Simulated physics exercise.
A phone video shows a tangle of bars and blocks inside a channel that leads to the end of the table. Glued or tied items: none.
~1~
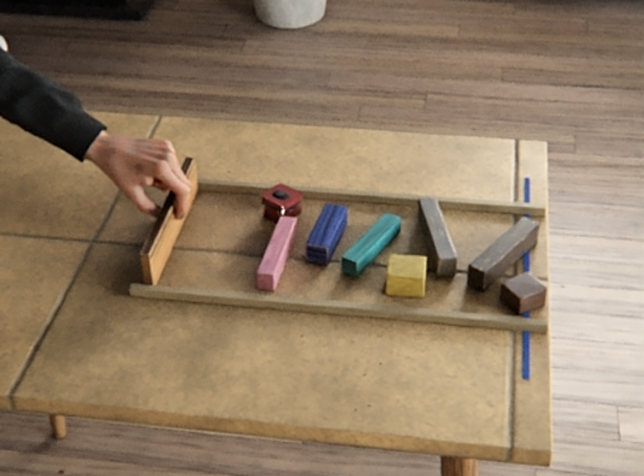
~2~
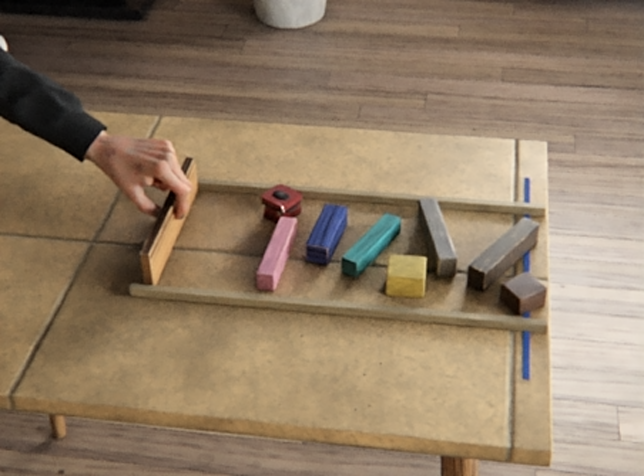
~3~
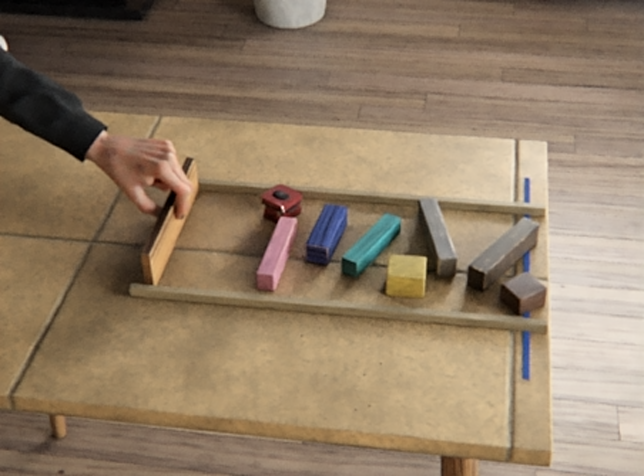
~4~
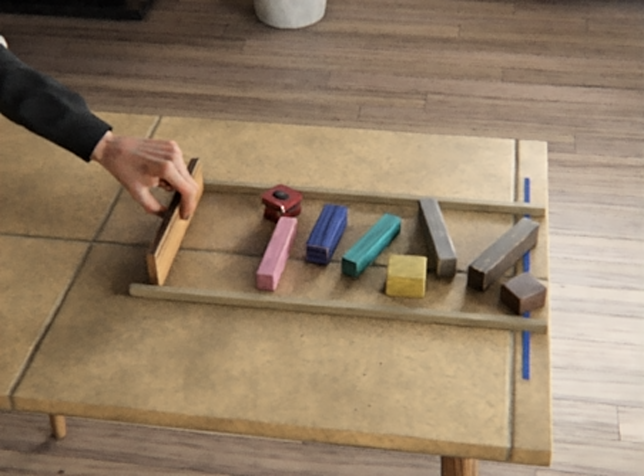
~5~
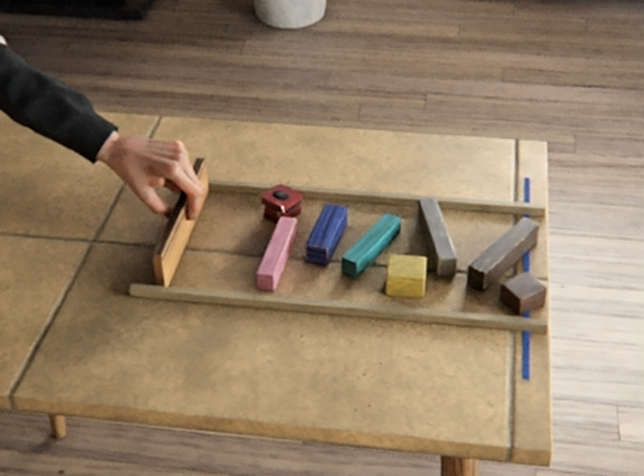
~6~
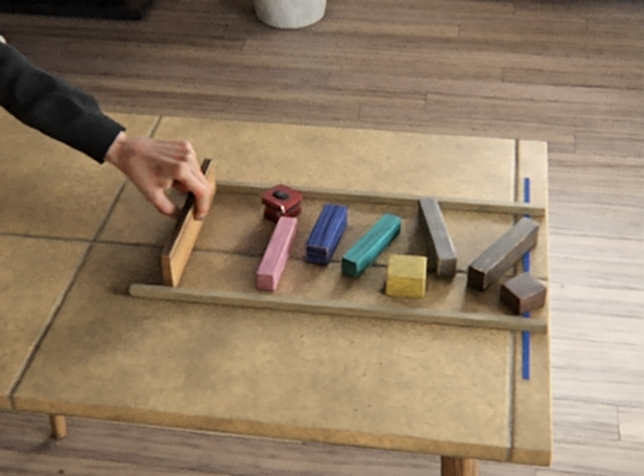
A hand slides an upright wooden board slightly right behind scattered coloured blocks that stay still.
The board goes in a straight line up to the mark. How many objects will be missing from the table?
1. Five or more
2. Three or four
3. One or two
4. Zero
Five or more.
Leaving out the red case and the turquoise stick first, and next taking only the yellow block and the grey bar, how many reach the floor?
In the first try 5, in the other 4.
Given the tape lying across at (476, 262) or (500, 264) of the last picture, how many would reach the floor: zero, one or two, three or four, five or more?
The counts, in order, are either three or four and three or four.
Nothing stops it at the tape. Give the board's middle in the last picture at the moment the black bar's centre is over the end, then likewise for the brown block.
The middle is at (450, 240) when it's the black bar, and at (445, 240) when it's the brown block.
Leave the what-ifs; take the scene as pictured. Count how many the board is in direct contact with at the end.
It adds up to 2.
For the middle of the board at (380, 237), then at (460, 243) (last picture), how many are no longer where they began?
6 at one spot and 8 at the other.
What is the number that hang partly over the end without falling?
I get 1.
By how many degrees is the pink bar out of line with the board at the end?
About 0 degrees.
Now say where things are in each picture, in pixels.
In the first picture, brown block (523, 294); black bar (504, 253); grey bar (437, 236); board (171, 220); tape (527, 266).
In the second picture, black bar (504, 254); turquoise stick (372, 245).
In the third picture, grey bar (437, 236); board (171, 220).
In the fourth picture, brown block (523, 294); red case (282, 205).
In the fifth picture, black bar (504, 254); yellow block (406, 276).
In the sixth picture, brown block (523, 294); black bar (504, 254); grey bar (437, 236); board (190, 221); tape (527, 266).
Early on, none off yet; brown block at rest near (523, 294); black bar at rest near (504, 254); grey bar at rest near (437, 236).
Finally, the number that fall off is five or more; lost, blue stick, turquoise stick, yellow block, grey bar, black bar and brown block.
